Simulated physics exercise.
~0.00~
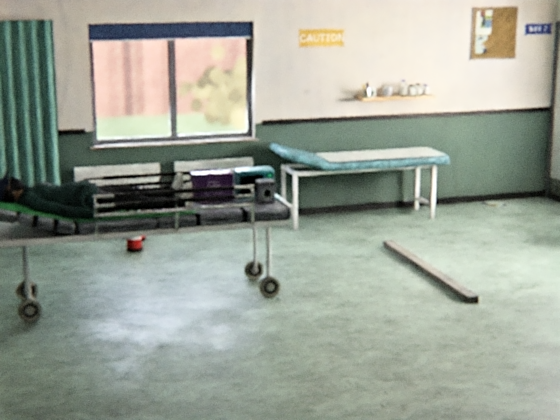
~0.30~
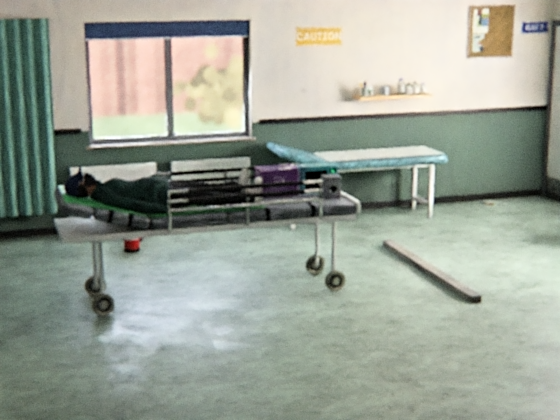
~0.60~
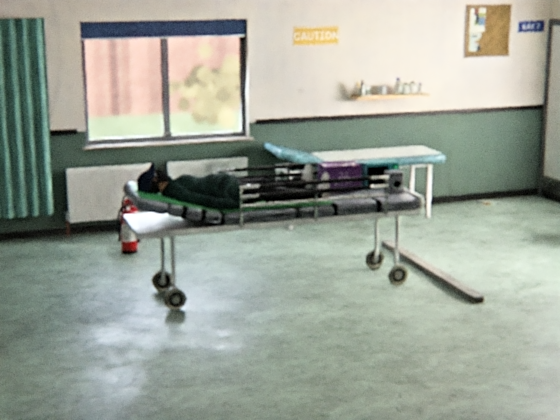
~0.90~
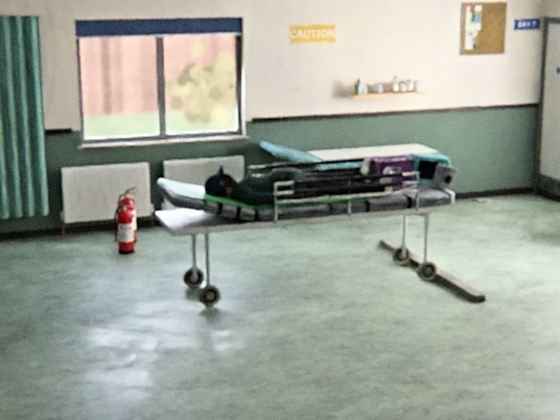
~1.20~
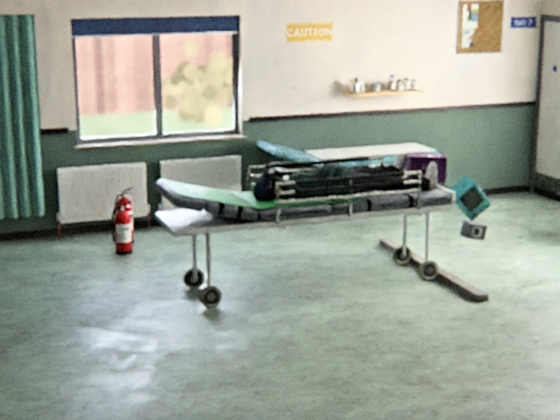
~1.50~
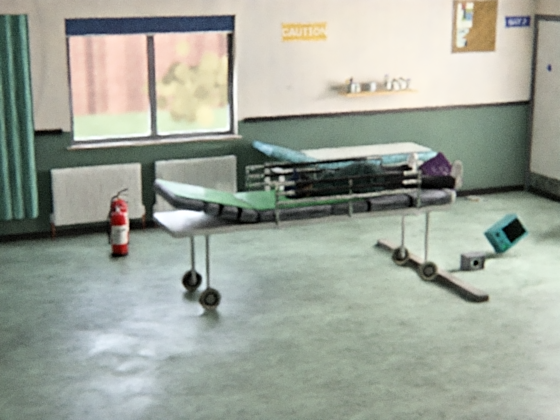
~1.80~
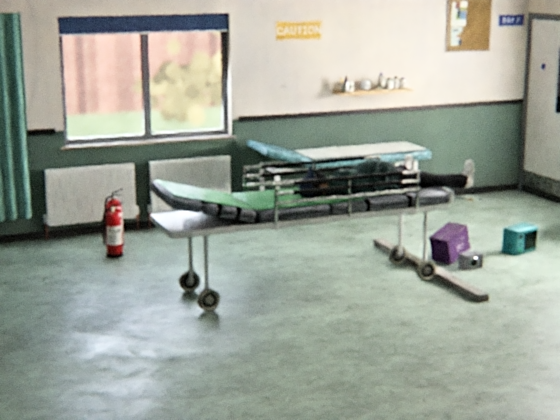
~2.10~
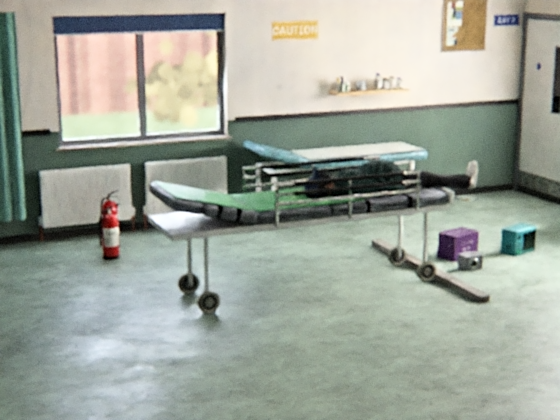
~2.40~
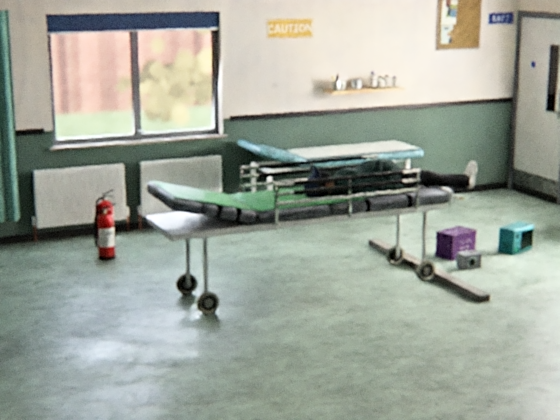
In a clinic room, a trolley stops at a sill and its load slides off rightward, leaving the person's foot overhanging.
